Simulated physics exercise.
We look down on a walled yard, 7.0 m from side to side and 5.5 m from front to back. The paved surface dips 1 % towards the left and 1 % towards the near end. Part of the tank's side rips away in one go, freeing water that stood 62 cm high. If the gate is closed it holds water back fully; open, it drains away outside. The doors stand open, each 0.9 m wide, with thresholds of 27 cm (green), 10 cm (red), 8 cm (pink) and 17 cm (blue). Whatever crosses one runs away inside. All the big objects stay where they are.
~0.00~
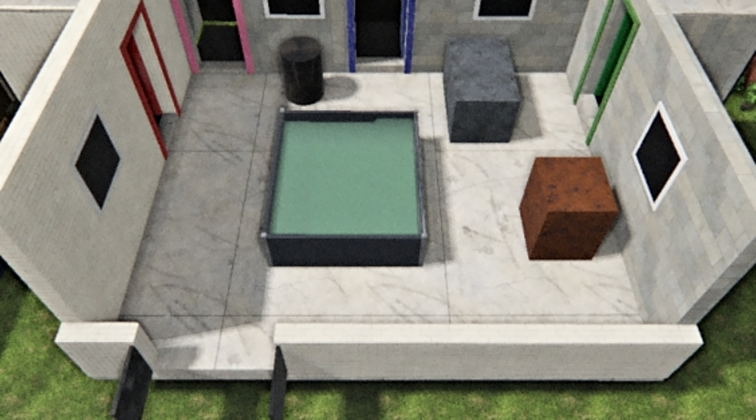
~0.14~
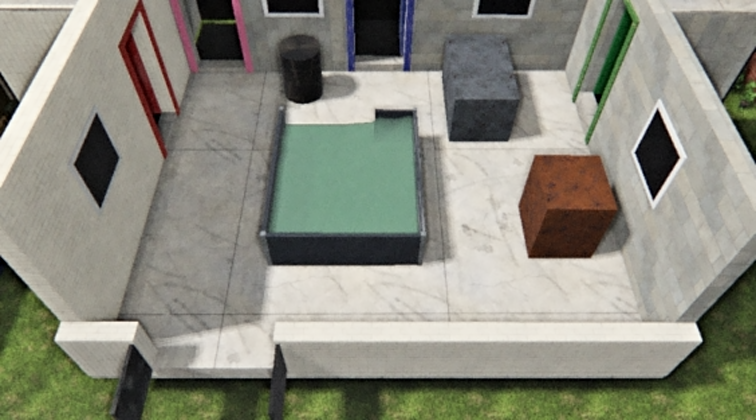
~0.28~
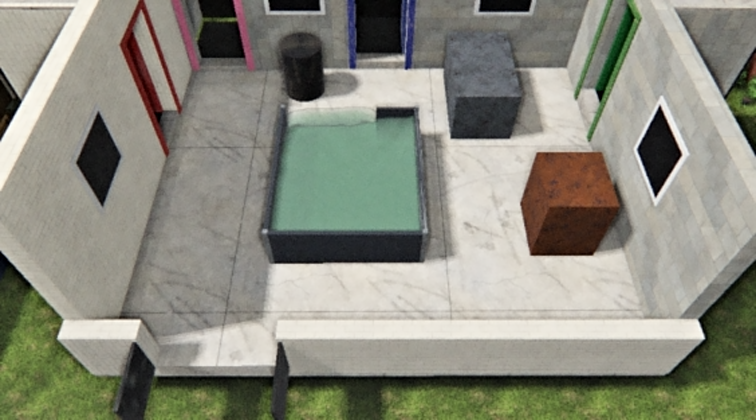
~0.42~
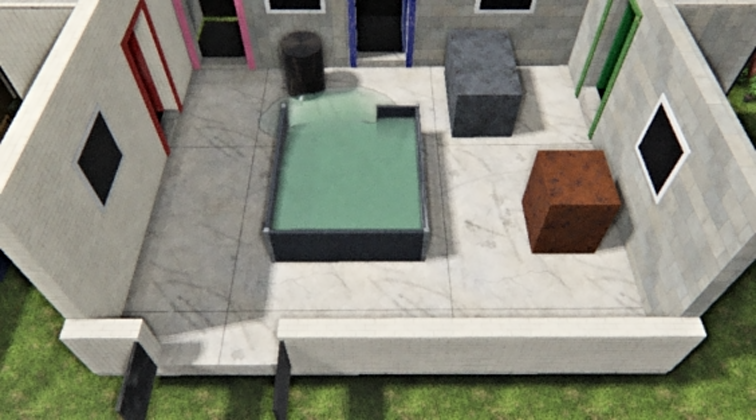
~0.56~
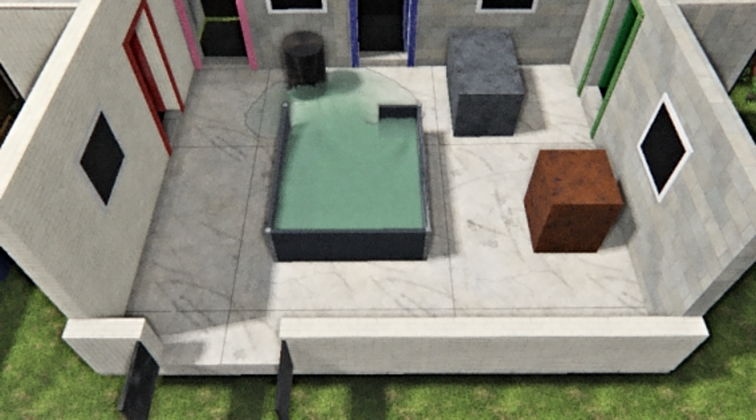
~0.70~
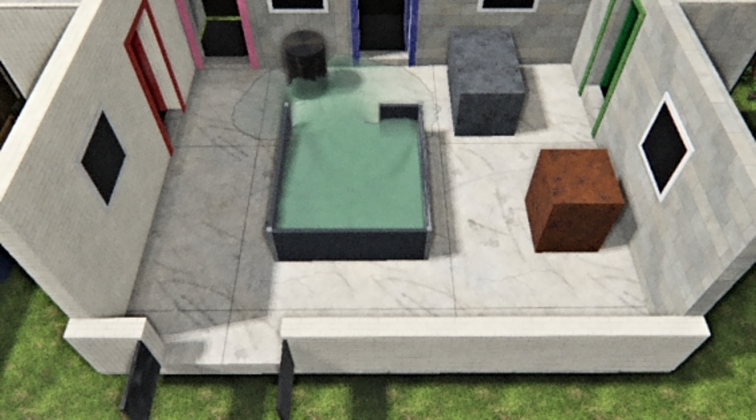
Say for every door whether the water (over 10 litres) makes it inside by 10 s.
Door by door: At the green door it stays under the limit; at the red door it goes over the limit; at the pink door it passes the limit; at the blue door it exceeds the limit.
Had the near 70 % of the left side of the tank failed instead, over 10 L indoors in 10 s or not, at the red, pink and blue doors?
Then: Red above, pink above, blue below.
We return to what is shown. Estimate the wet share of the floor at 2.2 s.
Some 30 per cent of it.
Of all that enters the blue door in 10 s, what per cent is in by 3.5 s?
Some 95 per cent by then.
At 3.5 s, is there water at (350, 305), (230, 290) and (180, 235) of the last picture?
In turn: Still dry, dry, flooded.
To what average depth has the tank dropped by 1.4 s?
Some 42 cm.
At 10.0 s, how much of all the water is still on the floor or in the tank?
About 72 per cent.
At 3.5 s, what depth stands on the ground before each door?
Depths in cm: Green 7, red 16, pink 18, blue 23.
After 1.4 s water covers 20 % of the floor and is deepest (44 cm) near (309, 103); green door not reached, red door not reached, pink door 10 cm at the sill, 0 L in, blue door 32 cm at the sill, 20 L in.
After 2.2 s water covers 30 % of the floor and is deepest (38 cm) near (319, 103); green door not reached, red door 15 cm at the sill, 5 L in, pink door 23 cm at the sill, 23 L in, blue door 34 cm at the sill, 87 L in.
After 3.5 s water covers 50 % of the floor and is deepest (28 cm) near (440, 75); green door 7 cm at the sill, 0 L in, red door 16 cm at the sill, 36 L in, pink door 18 cm at the sill, 118 L in, blue door 23 cm at the sill, 158 L in.
After 6.0 s water covers 85 % of the floor and is deepest (18 cm) near (194, 78); green door 4 cm at the sill, 0 L in, red door 13 cm at the sill, 60 L in, pink door 14 cm at the sill, 206 L in, blue door 15 cm at the sill, 170 L in.
After 10.0 s water covers 90 % of the floor and is deepest (14 cm) near (117, 346); green door 2 cm at the sill, 0 L in, red door 9 cm at the sill, 80 L in, pink door 8 cm at the sill, 232 L in, blue door 7 cm at the sill, 170 L in.
